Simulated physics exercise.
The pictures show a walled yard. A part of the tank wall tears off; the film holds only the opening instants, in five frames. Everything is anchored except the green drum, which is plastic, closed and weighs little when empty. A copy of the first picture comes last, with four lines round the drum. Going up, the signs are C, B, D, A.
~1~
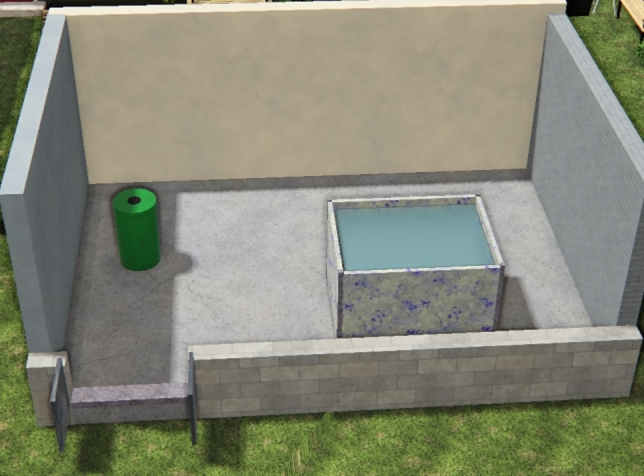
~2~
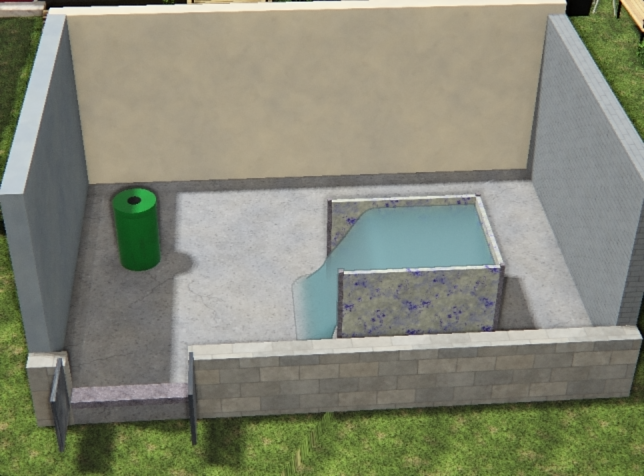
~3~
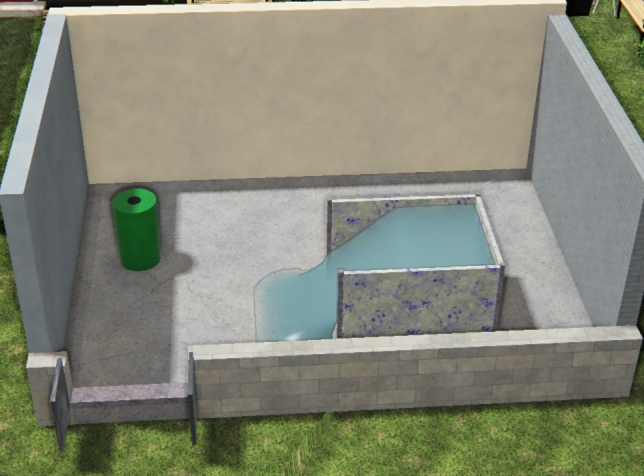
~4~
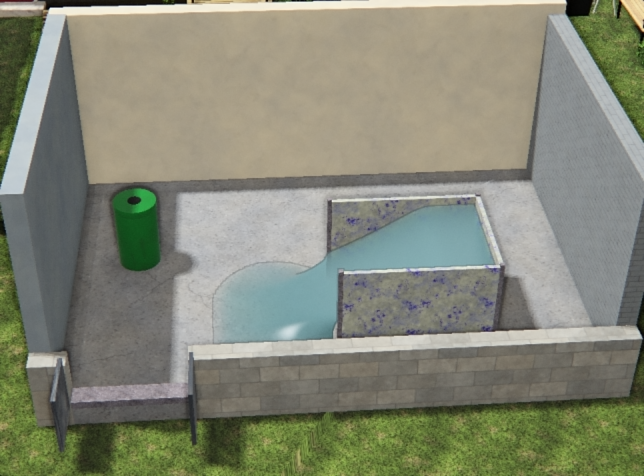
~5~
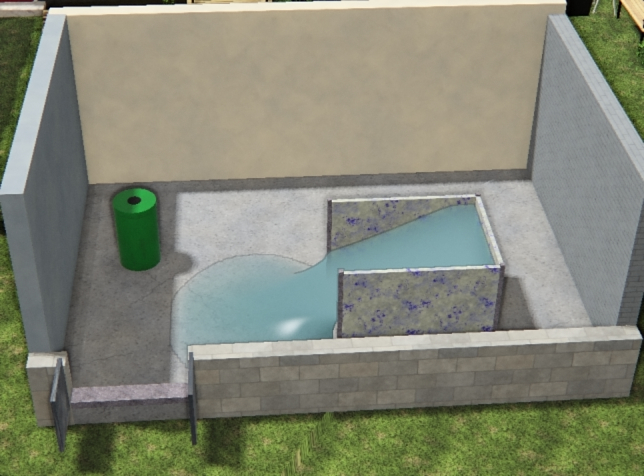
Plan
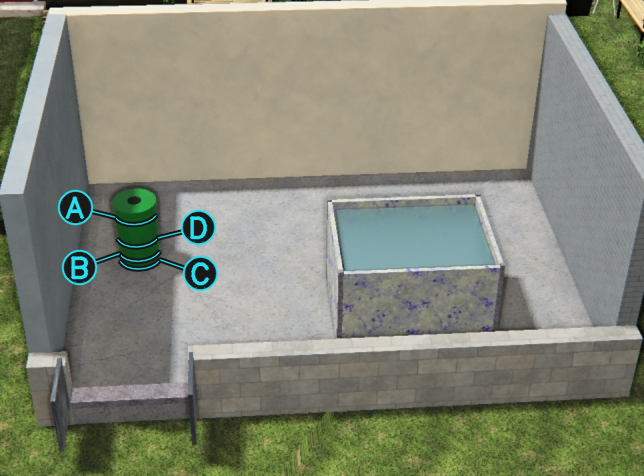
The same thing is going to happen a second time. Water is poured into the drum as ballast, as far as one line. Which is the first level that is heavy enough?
A is the one.
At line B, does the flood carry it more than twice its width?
Yes, it does.
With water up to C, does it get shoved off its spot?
Yes, it does.
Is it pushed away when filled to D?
Yes, it does.
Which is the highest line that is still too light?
D.
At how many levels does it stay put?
One.
In cyan, A at (134, 224); B at (138, 261); C at (139, 269); D at (137, 246); from the bottom up C, B, D, A.
For line A, it does not move.
For line B, it is pushed about 7 times its own width away.
For line C, it is pushed about 10 times its own width away.
For line D, it is pushed about its own width away.
